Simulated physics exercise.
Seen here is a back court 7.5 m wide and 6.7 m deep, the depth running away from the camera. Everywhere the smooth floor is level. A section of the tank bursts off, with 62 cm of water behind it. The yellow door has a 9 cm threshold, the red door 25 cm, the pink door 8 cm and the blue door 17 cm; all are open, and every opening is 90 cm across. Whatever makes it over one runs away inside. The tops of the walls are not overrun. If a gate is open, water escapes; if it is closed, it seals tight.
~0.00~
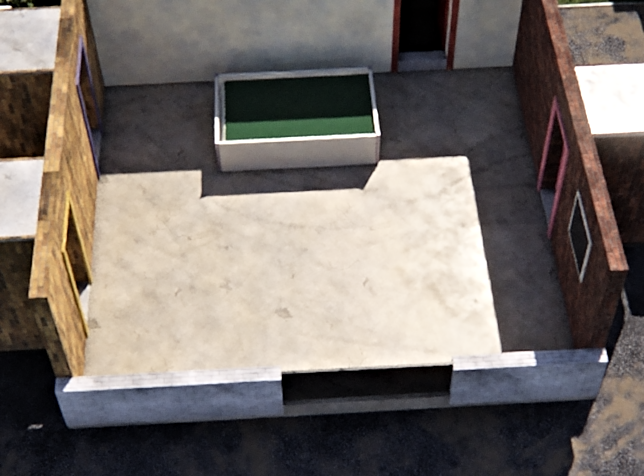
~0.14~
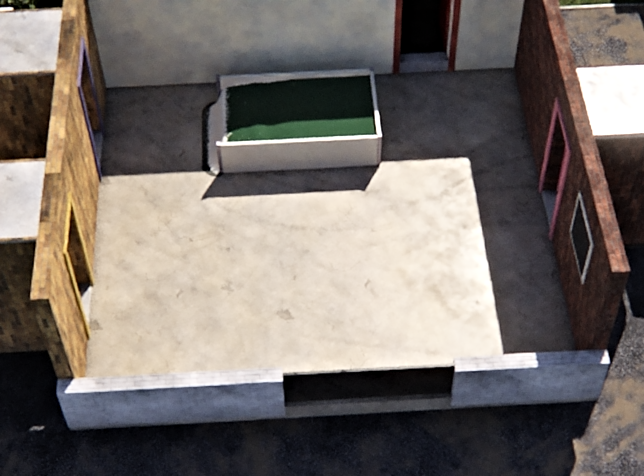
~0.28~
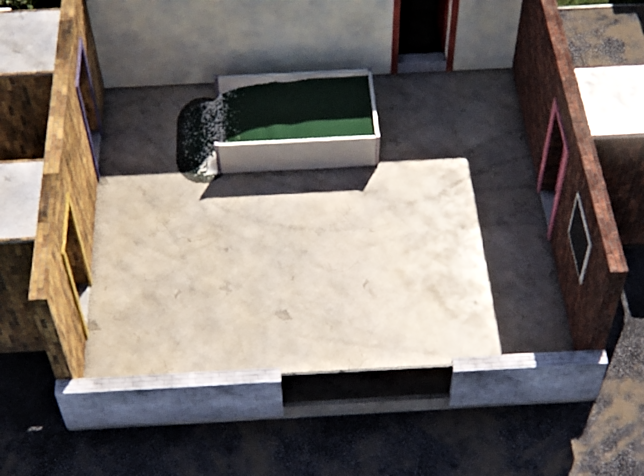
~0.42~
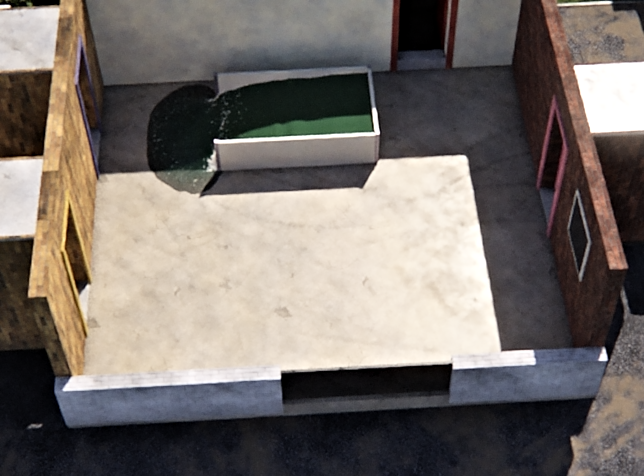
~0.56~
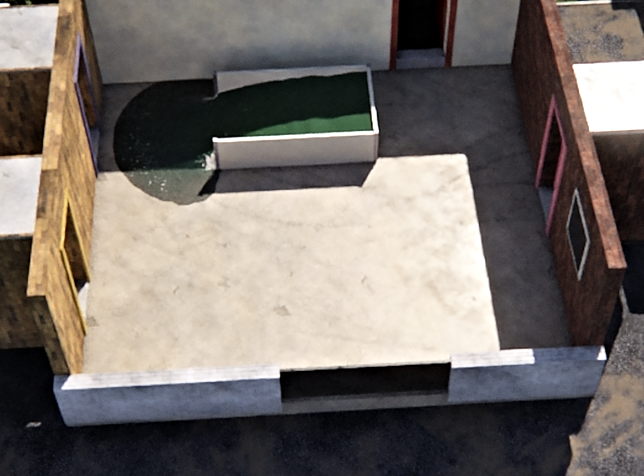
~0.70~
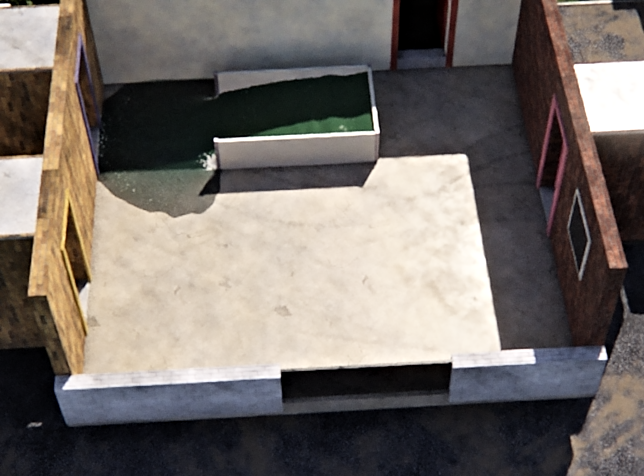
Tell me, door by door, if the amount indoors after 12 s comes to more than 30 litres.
My prediction: The yellow door remains shy of the limit. The red door remains shy of the limit. The pink door remains shy of the limit. The blue door overtops the limit.
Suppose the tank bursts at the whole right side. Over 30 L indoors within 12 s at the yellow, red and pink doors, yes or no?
Yellow: Within the limit; red: Within the limit; pink: Exceeding the limit.
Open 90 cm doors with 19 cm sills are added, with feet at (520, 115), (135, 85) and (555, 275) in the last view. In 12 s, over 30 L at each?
In turn: Short of it, beyond it, short of it.
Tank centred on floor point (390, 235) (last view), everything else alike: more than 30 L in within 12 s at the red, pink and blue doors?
With respect to that limit, red ends up inside it, pink ends up inside it, blue ends up inside it.
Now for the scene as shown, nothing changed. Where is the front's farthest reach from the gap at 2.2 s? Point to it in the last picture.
That would be close to (87, 330).
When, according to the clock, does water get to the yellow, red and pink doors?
Times: Yellow 1.8 seconds, red 4.5 seconds, pink 7.5 seconds.
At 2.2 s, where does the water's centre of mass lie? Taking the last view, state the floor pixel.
Its balance point lies near (207, 139).
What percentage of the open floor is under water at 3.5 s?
About 30 per cent.
After 1.4 s water covers 15 % of the floor and is deepest (42 cm) near (104, 92); yellow door not reached, red door not reached, pink door not reached, blue door 34 cm at the sill, 49 L in.
After 2.2 s water covers 20 % of the floor and is deepest (38 cm) near (121, 134); yellow door 5 cm at the sill, 0 L in, red door not reached, pink door not reached, blue door 35 cm at the sill, 122 L in.
After 3.5 s water covers 30 % of the floor and is deepest (27 cm) near (100, 143); yellow door 8 cm at the sill, 0 L in, red door not reached, pink door not reached, blue door 26 cm at the sill, 221 L in.
After 7.0 s water covers 70 % of the floor and is deepest (14 cm) near (82, 401); yellow door 5 cm at the sill, 0 L in, red door 5 cm at the sill, 0 L in, pink door not reached, blue door 9 cm at the sill, 243 L in.
After 12.0 s water covers 95 % of the floor and is deepest (8 cm) near (562, 323); yellow door 6 cm at the sill, 0 L in, red door 2 cm at the sill, 0 L in, pink door 6 cm at the sill, 1 L in, blue door 4 cm at the sill, 243 L in.
